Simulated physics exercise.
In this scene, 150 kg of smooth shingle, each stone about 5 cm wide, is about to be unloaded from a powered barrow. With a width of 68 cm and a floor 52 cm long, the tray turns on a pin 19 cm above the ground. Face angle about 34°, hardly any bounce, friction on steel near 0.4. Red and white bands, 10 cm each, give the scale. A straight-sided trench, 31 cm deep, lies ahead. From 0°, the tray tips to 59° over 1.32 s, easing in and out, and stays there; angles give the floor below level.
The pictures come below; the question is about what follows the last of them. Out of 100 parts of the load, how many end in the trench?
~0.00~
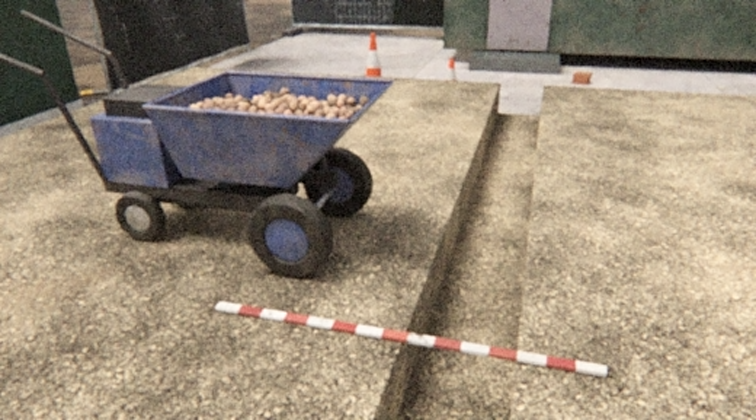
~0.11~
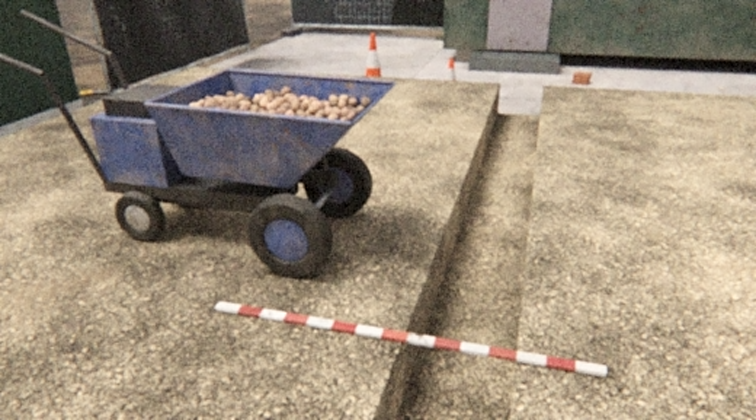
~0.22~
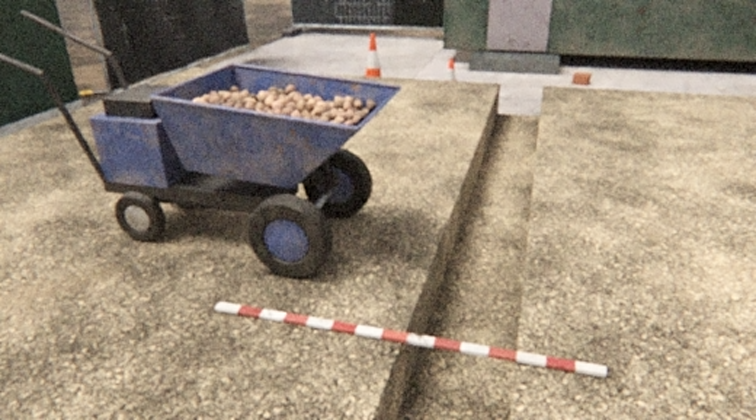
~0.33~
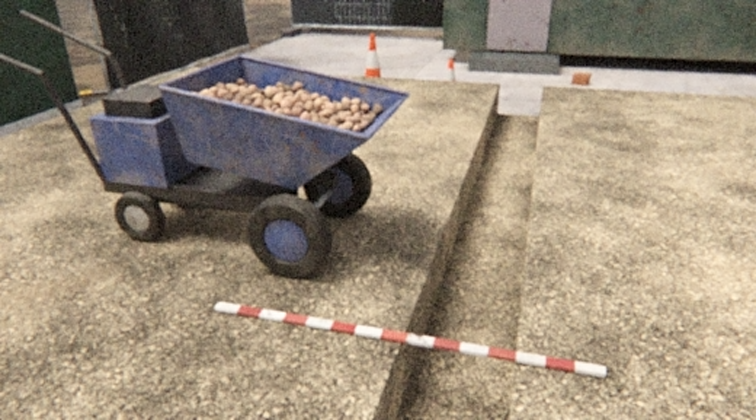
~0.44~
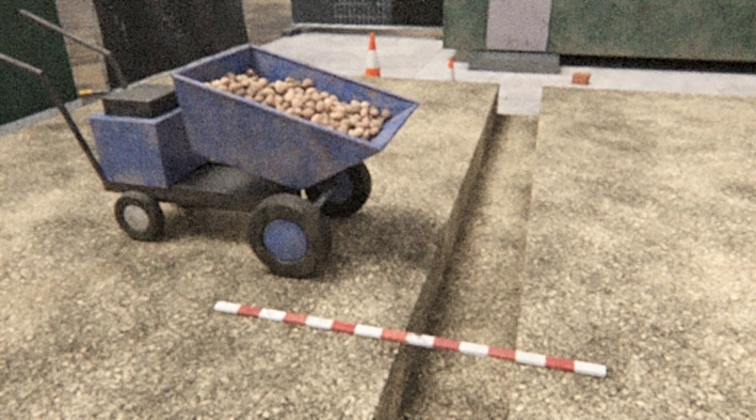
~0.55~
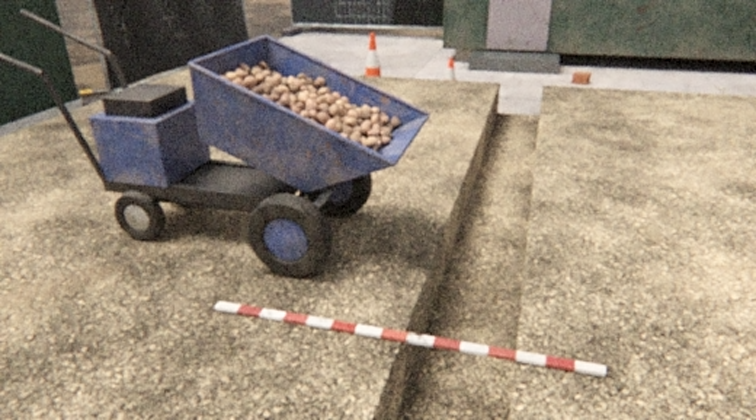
Some 98 out of 100.
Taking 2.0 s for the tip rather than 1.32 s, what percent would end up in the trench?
Close to 100 percent, then.
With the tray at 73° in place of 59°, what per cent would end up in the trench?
In that case some 100 per cent.
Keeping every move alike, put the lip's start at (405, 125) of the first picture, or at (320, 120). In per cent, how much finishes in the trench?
Close to 60 percent in the first case, 100 percent in the second.
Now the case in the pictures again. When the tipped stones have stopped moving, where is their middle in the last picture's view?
Their centre sits close to (478, 303).
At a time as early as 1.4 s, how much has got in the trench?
Roughly 25% by that time.
After 1.0 s the floor is at 50°; 100 % in the tray; the foremost stones are at (420, 202).
After 1.4 s the floor is at 59°; 76 % in the tray, 24 % in the trench; the foremost stones are at (516, 300).
After 1.8 s the floor is at 59°; 43 % in the tray, 56 % in the trench, 1 % past the trench; the foremost stones are at (582, 268).
After 3.7 s the floor is at 59°; 0 % in the tray, 98 % in the trench, 2 % past the trench; the foremost stones are at (626, 274).
